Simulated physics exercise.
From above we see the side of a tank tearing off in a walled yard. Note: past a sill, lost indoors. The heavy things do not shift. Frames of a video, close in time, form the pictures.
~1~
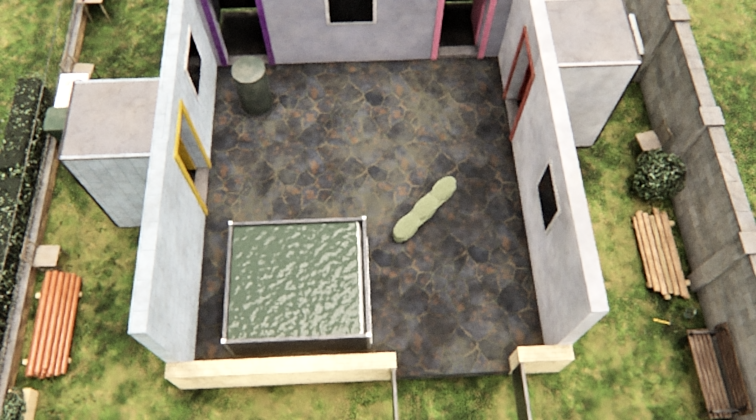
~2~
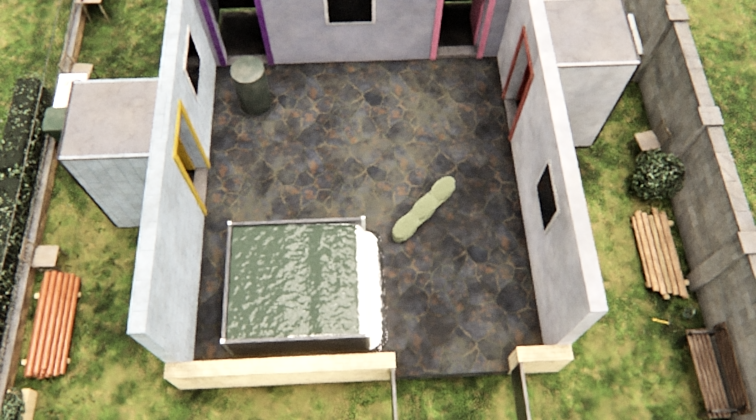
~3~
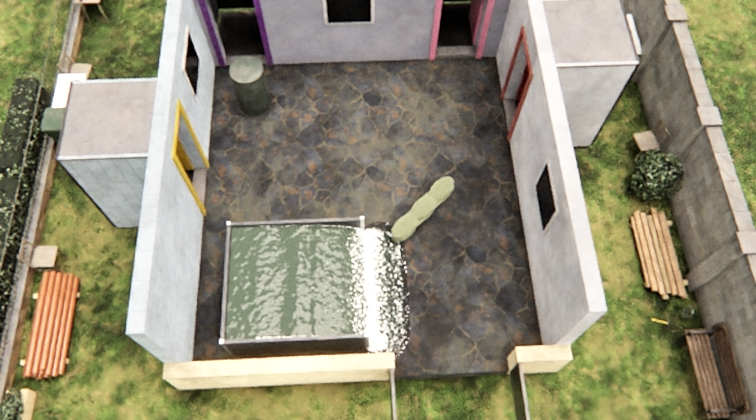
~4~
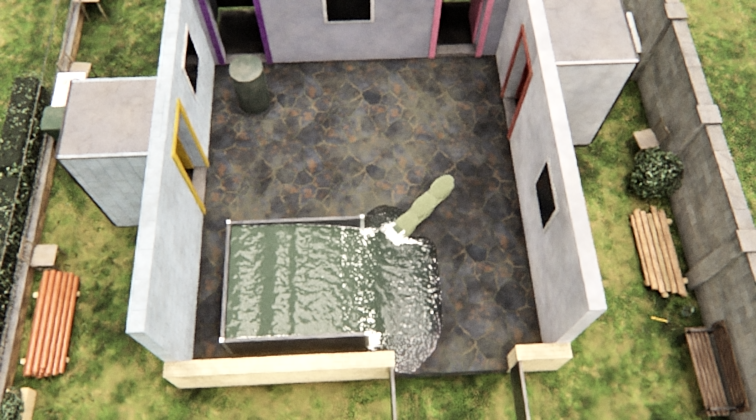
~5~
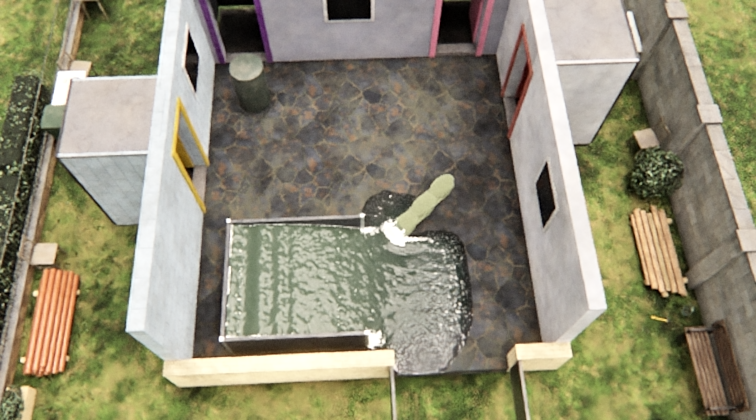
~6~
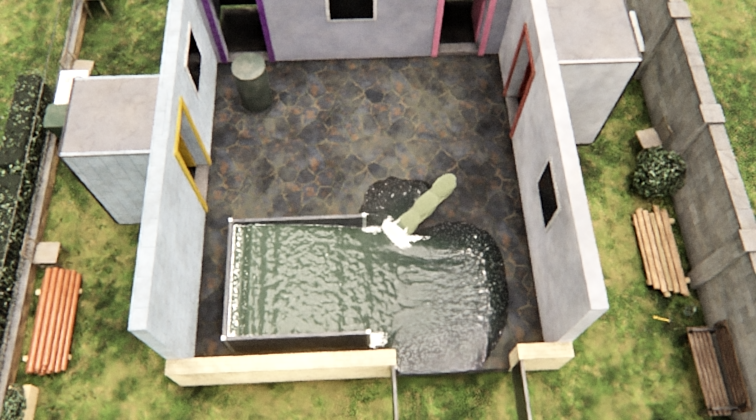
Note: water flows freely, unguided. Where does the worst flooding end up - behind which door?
Behind the pink door.
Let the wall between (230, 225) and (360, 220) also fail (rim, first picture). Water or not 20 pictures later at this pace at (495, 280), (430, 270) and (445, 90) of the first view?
Untouched, untouched, soaked.
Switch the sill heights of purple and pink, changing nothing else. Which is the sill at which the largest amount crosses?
The pink-painted one.
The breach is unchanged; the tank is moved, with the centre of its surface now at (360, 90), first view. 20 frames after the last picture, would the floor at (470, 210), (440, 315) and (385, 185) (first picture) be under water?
Log, spots in order: Taken by the flood / taken by the flood / unwetted.
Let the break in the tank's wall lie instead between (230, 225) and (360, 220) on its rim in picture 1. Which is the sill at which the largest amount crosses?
I'd point to the door marked purple.
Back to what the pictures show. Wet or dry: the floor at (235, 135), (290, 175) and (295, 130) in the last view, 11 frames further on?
First spot not wetted, second not wetted, third not wetted.
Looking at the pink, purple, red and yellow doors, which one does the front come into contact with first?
That is the one in red.
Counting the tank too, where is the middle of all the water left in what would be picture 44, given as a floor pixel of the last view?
At roughly (408, 190).
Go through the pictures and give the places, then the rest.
The first frame shows the water tank at (298, 279) is whole and still.
In the second frame, the front is at (366, 233), out from the gap at (364, 285).
In the third frame, water pours out at (363, 286) and has run to (381, 226).
In the fourth frame, water pours out at (363, 285) and has run to (399, 213).
In the fifth frame, water pours out at (363, 284) and has run to (410, 200).
In the sixth frame, the front is at (497, 257), out from the gap at (365, 283).
A moment on, water covers 30 % of the floor; yellow door not reached, purple door not reached, pink door not reached, red door not reached.
Next, water covers 45 % of the floor; yellow door not reached, purple door not reached, pink door not reached, red door wet at the sill, nothing in.
Then, water covers 55 % of the floor; yellow door not reached, purple door not reached, pink door a trickle in, red door a trickle in.
Later, water covers 65 % of the floor; yellow door not reached, purple door wet at the sill, nothing in, pink door a lot in, red door some in.
In the end, water covers 95 % of the floor; yellow door wet at the sill, nothing in, purple door some in, pink door a lot in, red door some in; the pink door has let in the most.
